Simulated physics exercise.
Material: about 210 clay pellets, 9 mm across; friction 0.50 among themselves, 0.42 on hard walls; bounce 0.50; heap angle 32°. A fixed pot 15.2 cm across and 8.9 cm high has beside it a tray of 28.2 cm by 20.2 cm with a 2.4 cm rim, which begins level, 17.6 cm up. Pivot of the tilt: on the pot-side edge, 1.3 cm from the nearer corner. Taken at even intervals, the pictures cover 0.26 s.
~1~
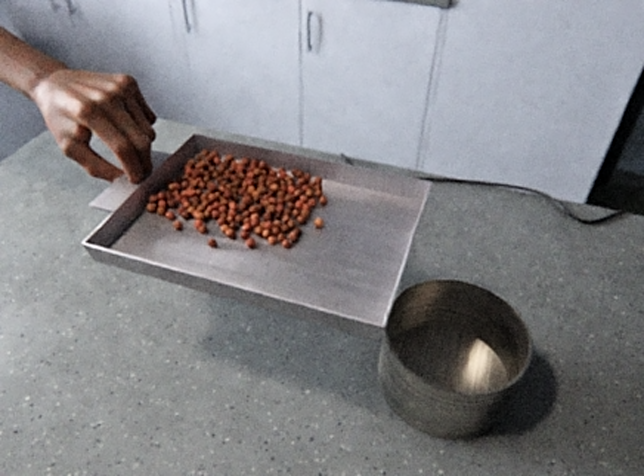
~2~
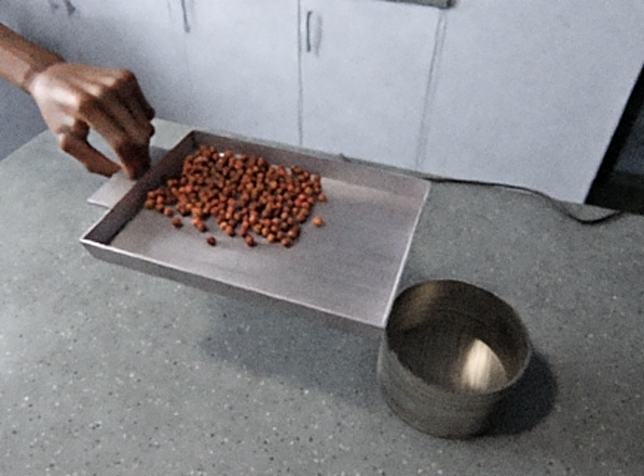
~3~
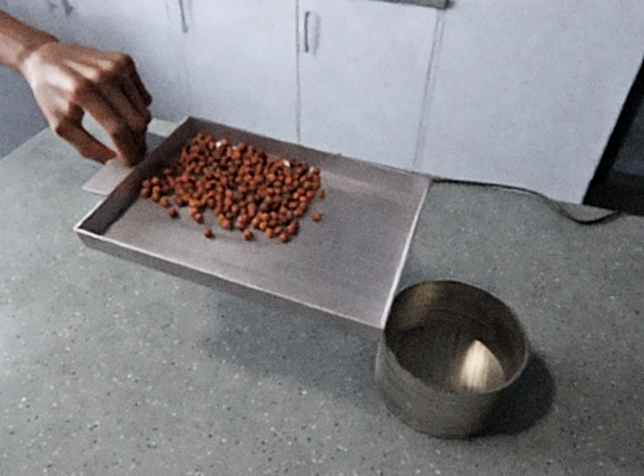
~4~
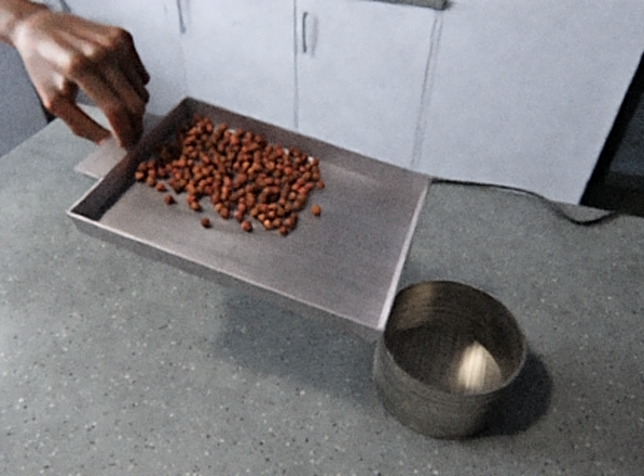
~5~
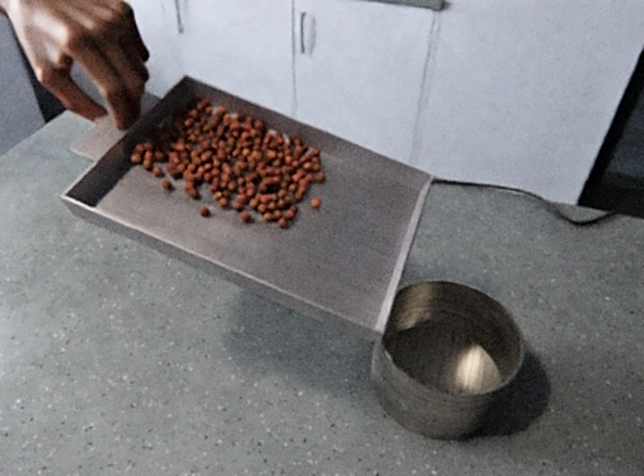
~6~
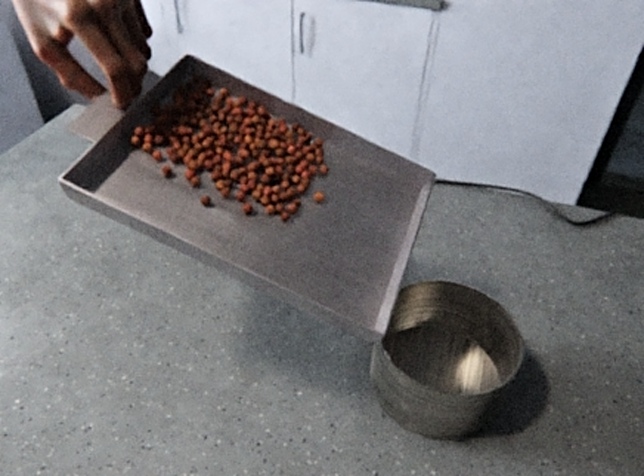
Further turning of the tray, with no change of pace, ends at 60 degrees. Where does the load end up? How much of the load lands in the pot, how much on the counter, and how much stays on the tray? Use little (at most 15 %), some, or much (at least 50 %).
Pot - little, counter - some, left on the tray - much.
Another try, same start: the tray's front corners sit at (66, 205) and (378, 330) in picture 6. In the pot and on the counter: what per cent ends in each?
Split: Pot = 0, counter = 30.
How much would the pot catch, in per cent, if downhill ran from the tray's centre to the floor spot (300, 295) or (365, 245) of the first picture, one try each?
First try: About 0 percent; second try: About 20 percent.
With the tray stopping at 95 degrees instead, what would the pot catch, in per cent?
In that case it comes to about 25 in a hundred.
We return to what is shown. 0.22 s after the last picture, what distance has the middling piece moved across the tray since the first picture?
Displacement on the tray: About 4 cm.
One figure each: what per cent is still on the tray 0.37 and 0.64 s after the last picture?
Roughly 100 then 60.
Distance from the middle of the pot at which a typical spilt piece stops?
About 20 cm from the centre.
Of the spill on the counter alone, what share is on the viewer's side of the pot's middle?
I'd put it at around 100 per cent.
Then, 0.22 s after the last picture, tilt 40 degrees; the tray holds 100 %, the pot 0 %.
Then, 0.37 s after the last picture, tilt 54 degrees; the tray holds 100 %, the pot 0 %.
Then, 0.64 s after the last picture, tilt 60 degrees; the tray holds 60 %, the pot 0 %.
In the end, pot 5 %, counter 35 %, tray 60 %.
